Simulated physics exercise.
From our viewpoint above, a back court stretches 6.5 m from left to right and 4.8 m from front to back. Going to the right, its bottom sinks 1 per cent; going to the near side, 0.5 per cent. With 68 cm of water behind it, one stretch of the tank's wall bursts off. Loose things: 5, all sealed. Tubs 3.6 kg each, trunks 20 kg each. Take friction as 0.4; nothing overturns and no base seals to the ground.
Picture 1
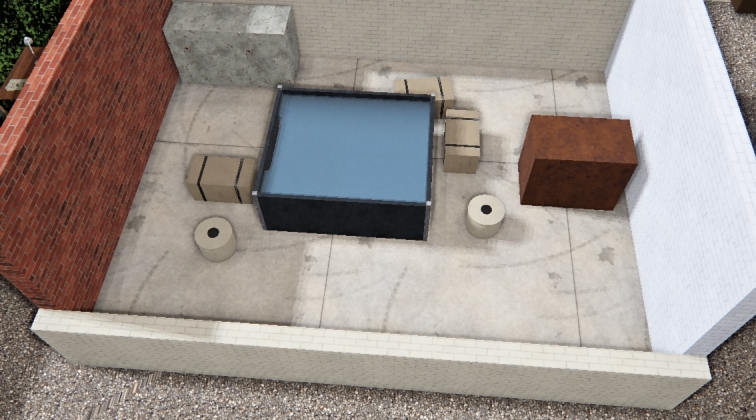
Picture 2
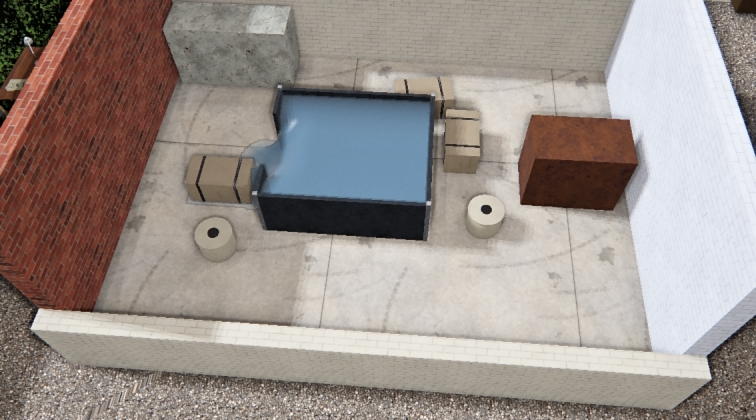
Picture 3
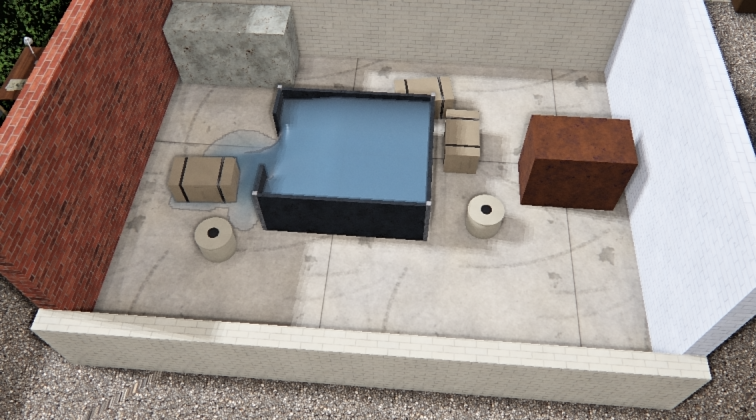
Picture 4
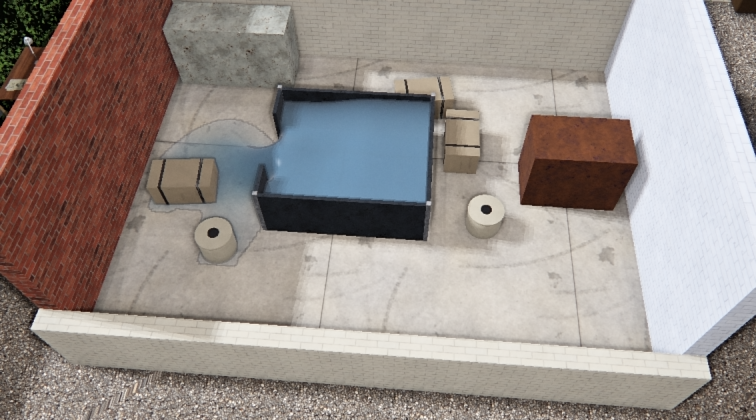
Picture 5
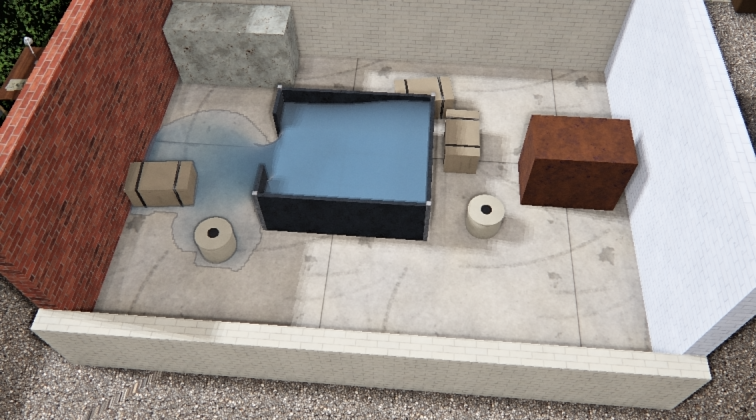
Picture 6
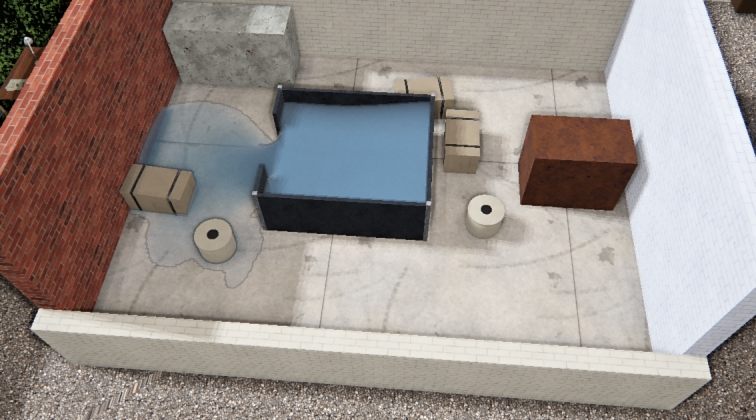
Water spills from the tank's broken left side and pushes a trunk toward the brick wall.
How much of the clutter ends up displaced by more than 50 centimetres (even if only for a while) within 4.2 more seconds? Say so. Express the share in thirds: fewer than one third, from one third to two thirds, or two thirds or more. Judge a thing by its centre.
From one third to two thirds.
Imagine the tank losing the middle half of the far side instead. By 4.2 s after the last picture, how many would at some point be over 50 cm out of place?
The answer then is 1.
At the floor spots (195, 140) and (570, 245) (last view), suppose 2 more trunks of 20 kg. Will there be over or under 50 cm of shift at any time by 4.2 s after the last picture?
In the order asked they come out beyond the limit, inside the limit.
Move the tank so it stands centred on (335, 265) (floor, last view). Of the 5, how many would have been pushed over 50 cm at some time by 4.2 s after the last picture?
In that case the number is 3.
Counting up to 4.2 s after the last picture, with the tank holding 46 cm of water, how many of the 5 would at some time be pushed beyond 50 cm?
In that case the number is 2.
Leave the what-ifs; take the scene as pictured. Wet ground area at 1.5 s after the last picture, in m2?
Flooded: Near 11.5 m2.
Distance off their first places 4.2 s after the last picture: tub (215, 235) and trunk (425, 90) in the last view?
Distances: 40 cm; 250 cm.
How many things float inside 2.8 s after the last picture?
It comes to 0.
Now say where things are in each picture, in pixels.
In the first picture, a trunk at (220, 171) rests on the ground; a tub at (213, 233), on the bottom; 3.5 m2 under water; 0 of 5 have shifted.
In the second picture, a trunk at (219, 171) rests on the ground; a tub at (213, 233) rests on the ground; 4.0 m2 under water; 0 of 5 have shifted.
In the third picture, a trunk at (202, 171), on the bottom, 24 cm from its start; a tub at (213, 233), on the bottom; 4.6 m2 under water; 1 of 5 have shifted.
In the fourth picture, a trunk at (180, 173) rests on the ground, 51 cm from its start; a tub at (213, 233) rests on the ground; water covers 5.6 m2; 1 of 5 have shifted.
In the fifth picture, a trunk at (158, 175) rests on the ground, 79 cm from its start; a tub at (213, 233) rests on the ground; 6.7 m2 under water; 1 of 5 have shifted.
In the sixth picture, a trunk at (156, 181) rests on the ground, 82 cm from its start; a tub at (213, 234) rests on the ground; water covers 7.5 m2; 1 of 5 have shifted.
Then, 0.4 s after the last picture 1 of 5 are over 50 cm from their spots; 1 afloat.
Then, 1.5 s after the last picture 1 of 5 are over 50 cm from their spots; 0 afloat.
Then, 2.8 s after the last picture 2 of 5 are over 50 cm from their spots; 0 afloat.
Then, 4.2 s after the last picture 2 of 5 are over 50 cm from their spots, and 2 have been at some point; 2 afloat.
